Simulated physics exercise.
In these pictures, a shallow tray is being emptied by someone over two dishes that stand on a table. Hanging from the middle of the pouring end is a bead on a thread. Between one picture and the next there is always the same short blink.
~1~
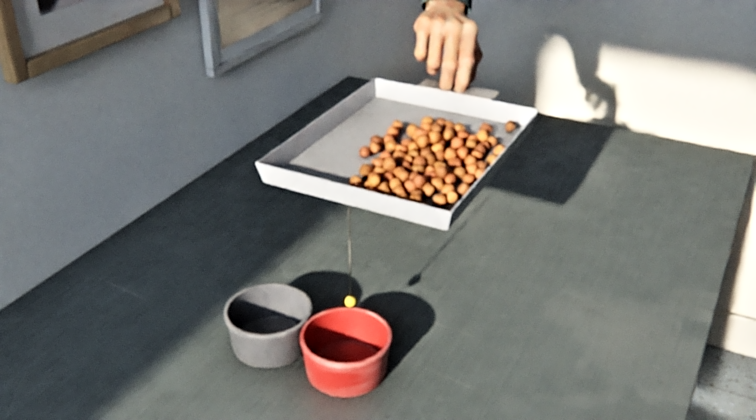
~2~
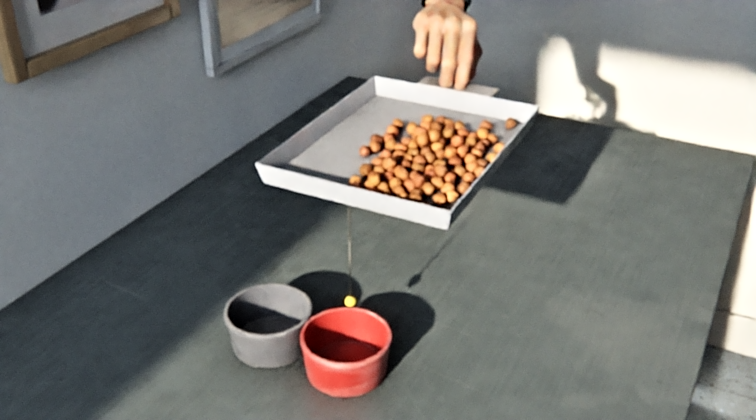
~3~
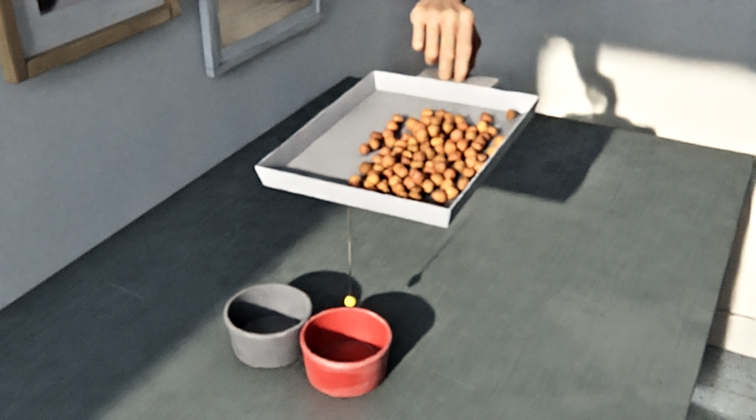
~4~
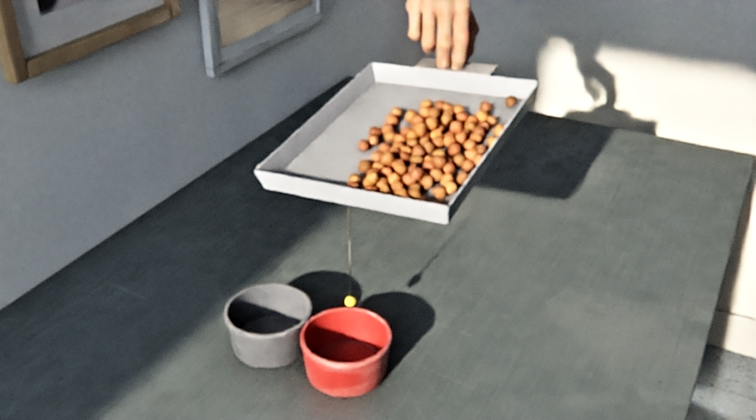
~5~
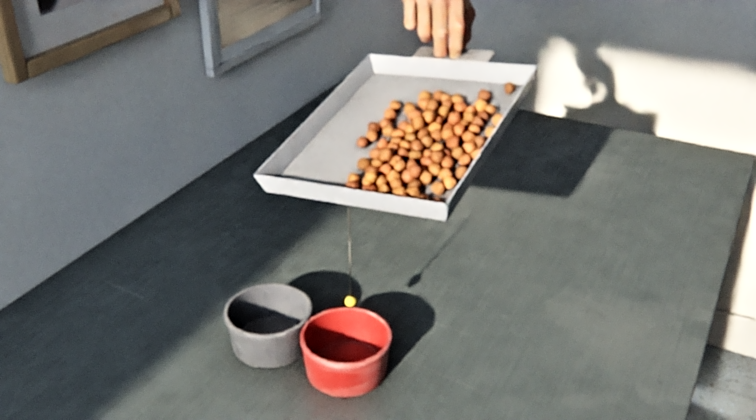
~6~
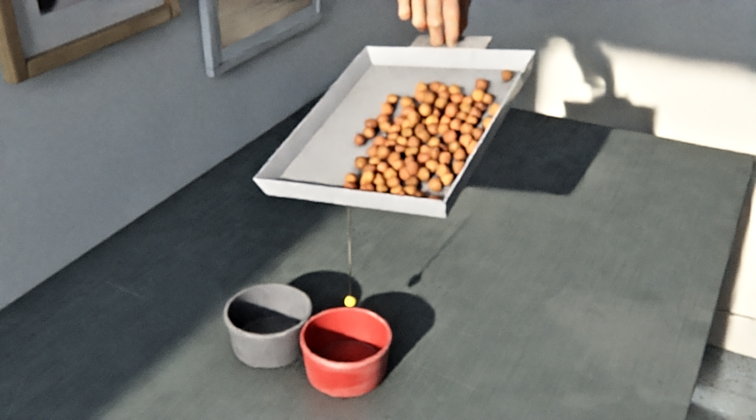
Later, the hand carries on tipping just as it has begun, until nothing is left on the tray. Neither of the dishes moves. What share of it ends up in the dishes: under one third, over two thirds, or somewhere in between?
In the end the catch comes to one third up to two thirds of the load.
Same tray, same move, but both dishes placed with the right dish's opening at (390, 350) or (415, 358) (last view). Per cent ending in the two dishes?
You'd get near 30 per cent and afterwards near 10 per cent.
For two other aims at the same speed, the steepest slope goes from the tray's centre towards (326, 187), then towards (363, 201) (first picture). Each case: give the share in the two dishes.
About 50 %, then 30 %.
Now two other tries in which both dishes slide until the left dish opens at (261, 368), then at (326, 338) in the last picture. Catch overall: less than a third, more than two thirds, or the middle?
Try one: Under a third. Try two: Less than a third.
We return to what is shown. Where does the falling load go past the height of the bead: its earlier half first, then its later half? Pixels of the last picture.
About (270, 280) to begin with, then about (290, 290).
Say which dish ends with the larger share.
At rest, the fuller dish is the one at left.
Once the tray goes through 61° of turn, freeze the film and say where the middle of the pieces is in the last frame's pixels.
Close to (328, 154).
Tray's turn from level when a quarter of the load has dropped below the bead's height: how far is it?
At about 105°.
Just after the last frame, tray tipped steeply; almost all on the tray; just a few in the air.
A moment on, tray tipped right over; almost all on the tray; just a few in the left dish; just a few outside both; just a few in the air.
Further on, tray tipped past a quarter turn; just a few in the right dish; roughly half in the left dish; roughly half outside both.
When it is over, tray tipped past a quarter turn; just a few in the right dish; roughly half in the left dish; roughly half outside both.
